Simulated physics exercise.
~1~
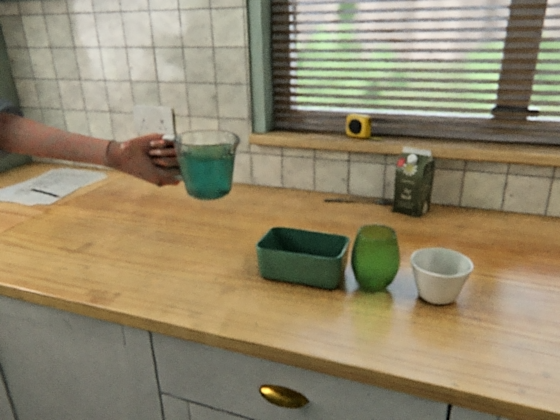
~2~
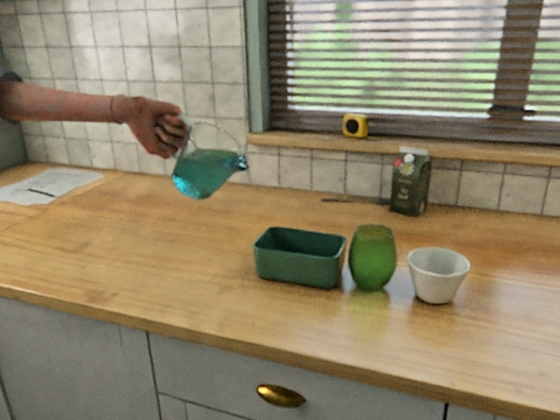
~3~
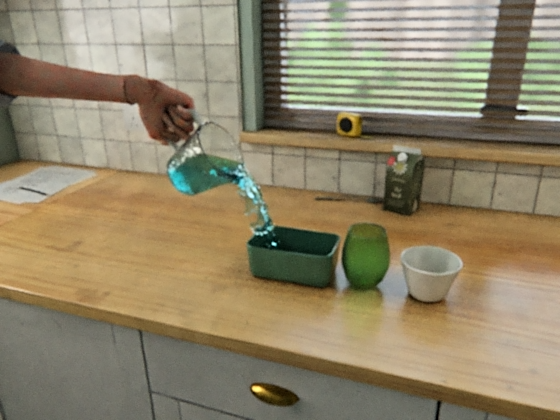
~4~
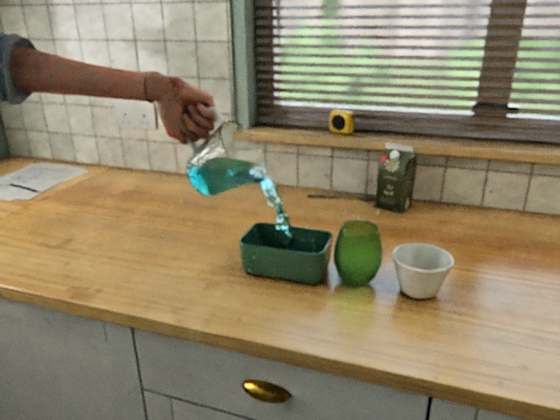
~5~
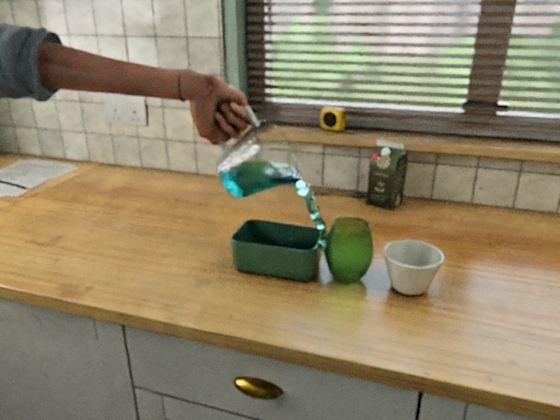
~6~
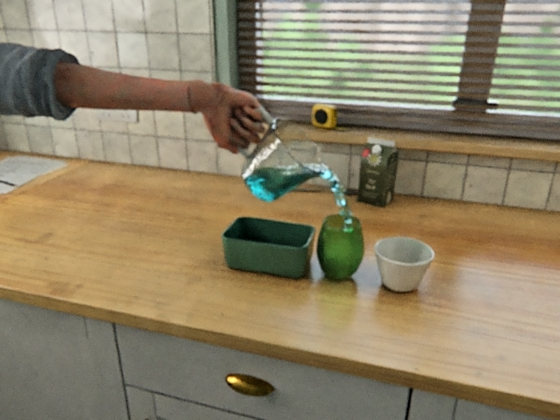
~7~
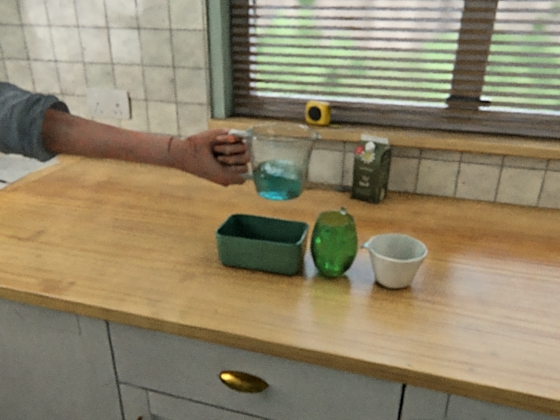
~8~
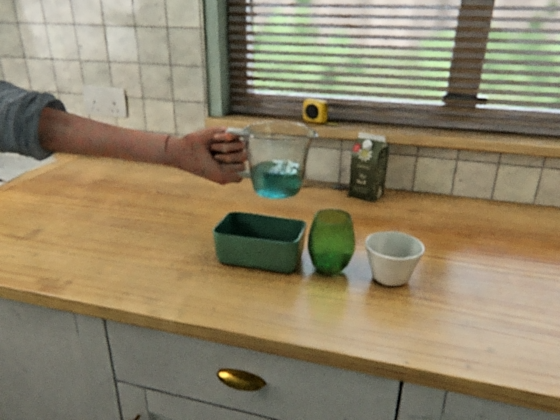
A hand tips a glass jug, pouring blue-green liquid rightwards across two green containers, then levels it.
